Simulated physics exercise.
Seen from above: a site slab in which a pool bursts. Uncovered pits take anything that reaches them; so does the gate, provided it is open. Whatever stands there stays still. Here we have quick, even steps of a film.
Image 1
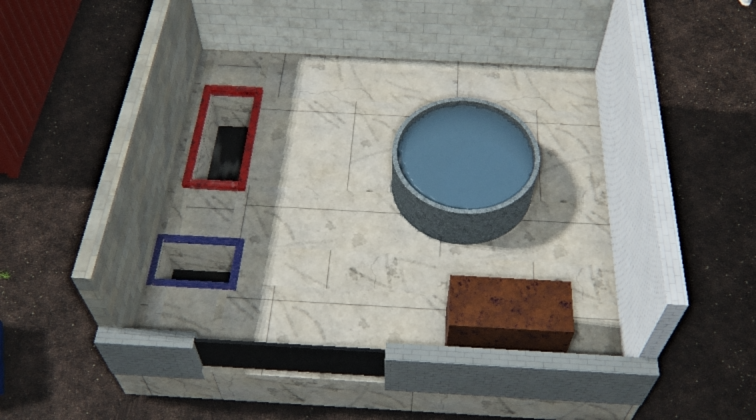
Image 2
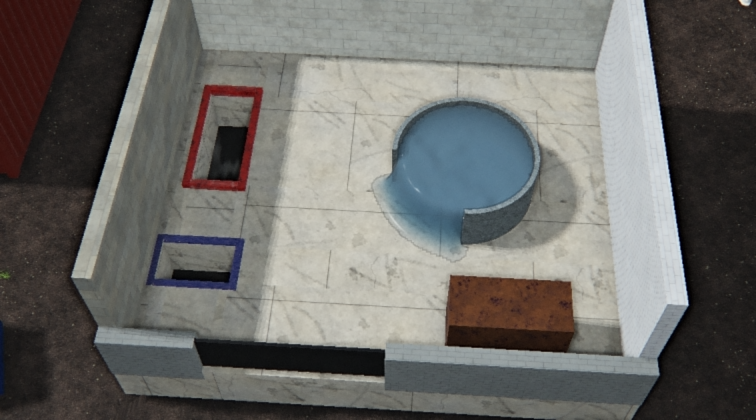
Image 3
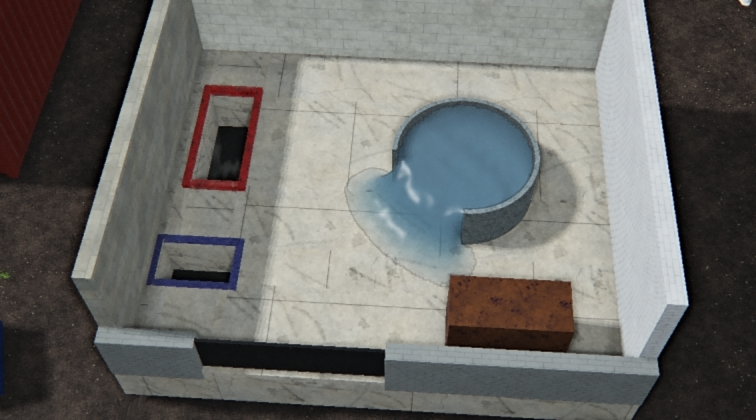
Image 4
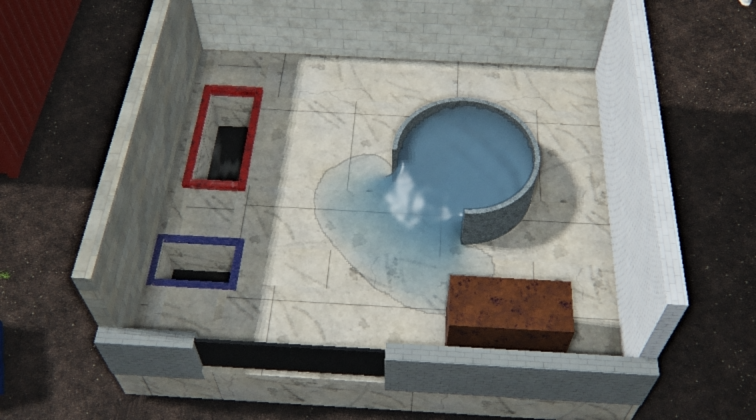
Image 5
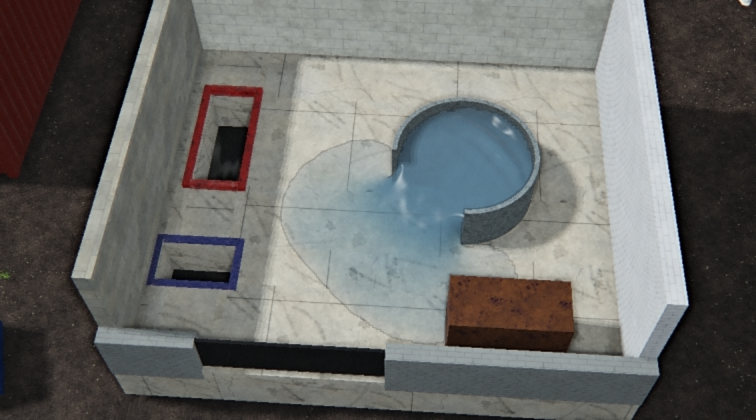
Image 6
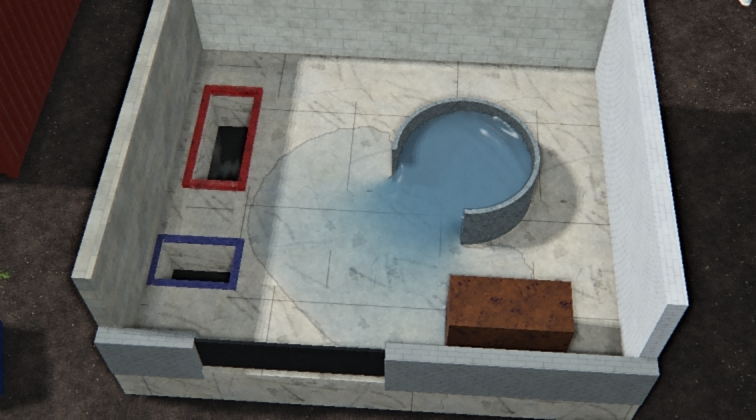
Water bursts from the round tank's broken side and spreads left across the pale floor.
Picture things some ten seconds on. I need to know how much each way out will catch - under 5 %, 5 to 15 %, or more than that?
One by one: I expect the gate to account for a fraction below five per cent; I expect the blue pit to account for upward of fifteen per cent; I expect the red pit to account for a fraction below five per cent.
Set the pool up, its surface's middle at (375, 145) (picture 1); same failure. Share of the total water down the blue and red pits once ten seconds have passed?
I'd guess blue takes near 60 % and red near 4 %.
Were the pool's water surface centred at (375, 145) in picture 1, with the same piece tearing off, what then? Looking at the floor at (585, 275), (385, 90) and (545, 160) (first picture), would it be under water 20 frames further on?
Taking them as they were asked, they come out bone dry, bone dry, bone dry.
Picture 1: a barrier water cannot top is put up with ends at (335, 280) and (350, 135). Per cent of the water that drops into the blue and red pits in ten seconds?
The blue pit gets 35 per cent, the red pit 0 per cent.
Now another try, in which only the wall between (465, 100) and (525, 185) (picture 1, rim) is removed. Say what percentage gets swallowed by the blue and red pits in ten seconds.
Blue 12 %, red 6 %.
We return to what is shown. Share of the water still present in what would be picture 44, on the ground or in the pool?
About 56 per cent.
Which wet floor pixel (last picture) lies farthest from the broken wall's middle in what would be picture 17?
Estimated pixel: (131, 351).
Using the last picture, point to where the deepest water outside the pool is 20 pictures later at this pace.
Around (131, 351).
A moment on, water covers 40 % of the floor; the gate 0 %, the blue pit 2 %, the red pit 0 %.
Next, water covers 50 % of the floor; the gate 0 %, the blue pit 6 %, the red pit 0 %.
Then, water covers 55 % of the floor; the gate 0 %, the blue pit 22 %, the red pit 0 %.
Later, water covers 70 % of the floor; the gate 0 %, the blue pit 43 %, the red pit 0 %.
In the end, water covers 95 % of the floor; the gate 0 %, the blue pit 53 %, the red pit 0 %.
